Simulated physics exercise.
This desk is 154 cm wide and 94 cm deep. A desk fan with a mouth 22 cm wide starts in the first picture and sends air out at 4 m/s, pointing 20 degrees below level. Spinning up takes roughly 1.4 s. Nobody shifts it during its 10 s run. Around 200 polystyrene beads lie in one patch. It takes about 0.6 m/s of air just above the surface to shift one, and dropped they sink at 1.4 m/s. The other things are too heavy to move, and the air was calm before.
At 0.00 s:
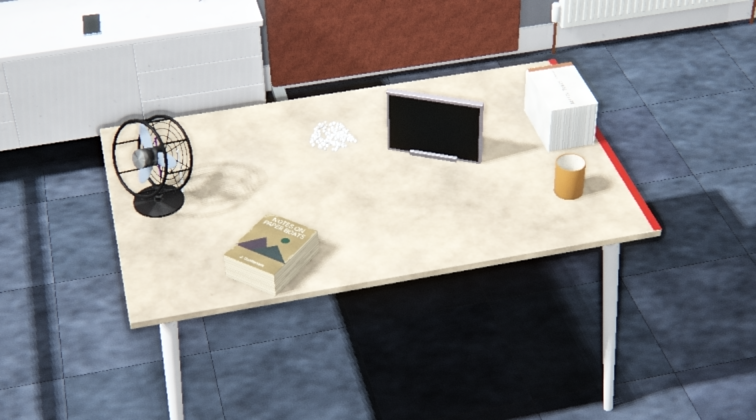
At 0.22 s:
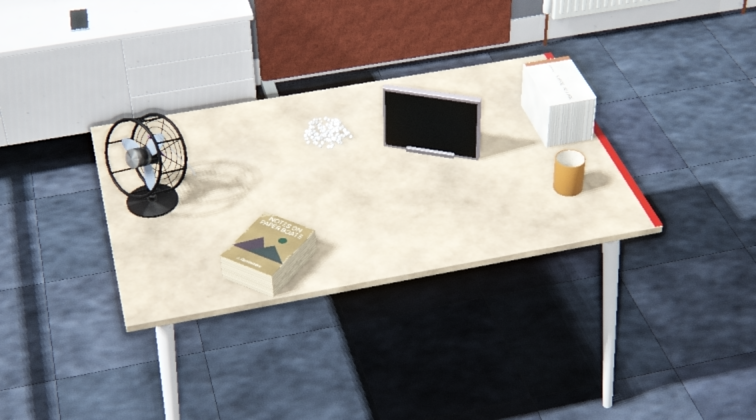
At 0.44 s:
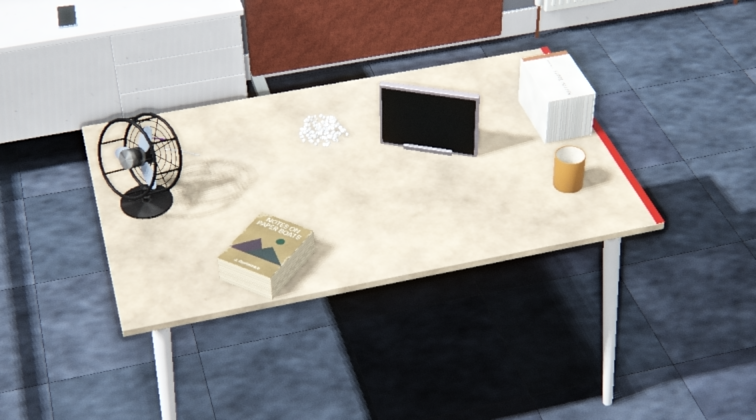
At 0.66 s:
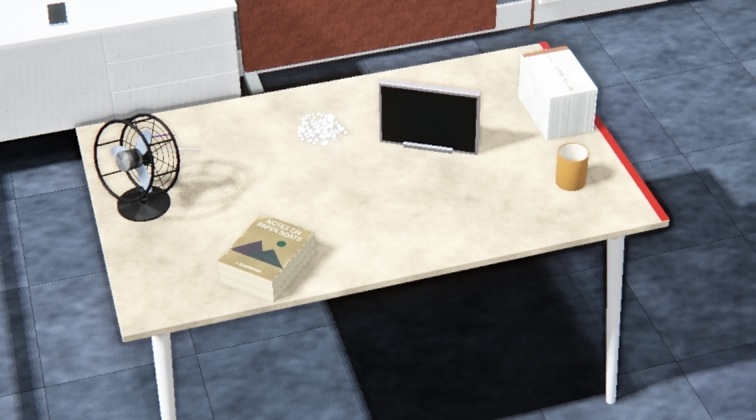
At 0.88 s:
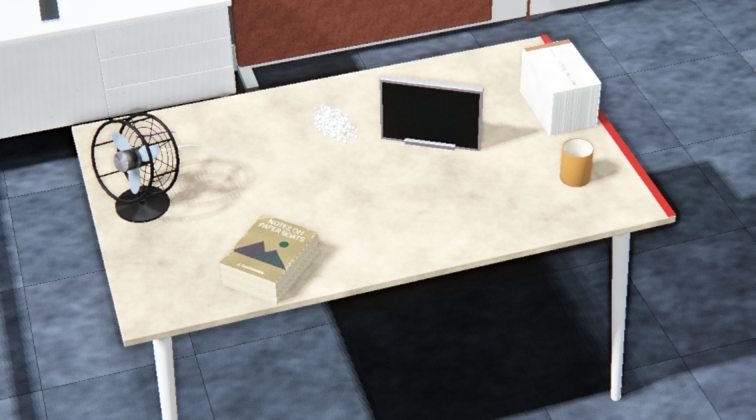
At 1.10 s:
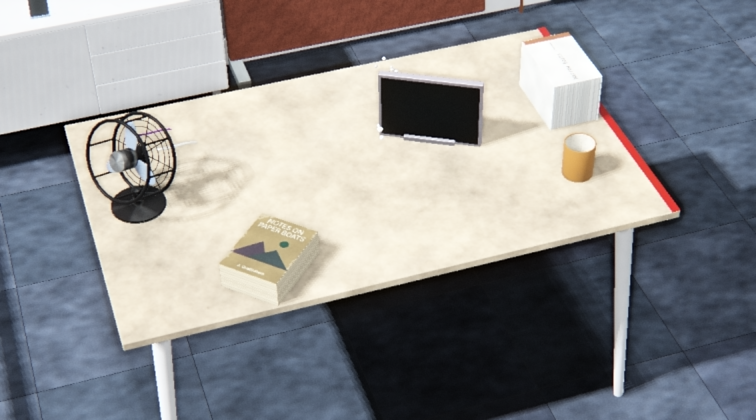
The black fan's blades turned on the desk while a patch of little white beads lay still, then the beads shifted right and away toward the laptop, leaving their spot bare.
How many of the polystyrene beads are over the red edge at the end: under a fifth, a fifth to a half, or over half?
By then above half are over the red edge.
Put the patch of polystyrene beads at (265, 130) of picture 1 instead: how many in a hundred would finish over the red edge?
In that case some 0 per cent.
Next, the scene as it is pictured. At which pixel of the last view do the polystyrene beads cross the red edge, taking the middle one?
At about (575, 69).
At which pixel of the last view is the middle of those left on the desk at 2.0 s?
Around (523, 97).
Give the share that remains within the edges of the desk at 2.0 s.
Near 50 %.
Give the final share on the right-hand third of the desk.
Some 5 per cent.
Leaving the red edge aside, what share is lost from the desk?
About 15 %.
After 2.0 s, 36 % are over the red edge; the middle of those still in play is near (523, 97); 47 % have settled or left.
After 3.2 s, 52 % are over the red edge; the middle of those still in play is near (542, 119); 66 % have settled or left.
After 5.5 s, 66 % are over the red edge; the middle of those still in play is near (571, 143); 80 % have settled or left.
After 10.0 s, at the end, 80 % are over the red edge.
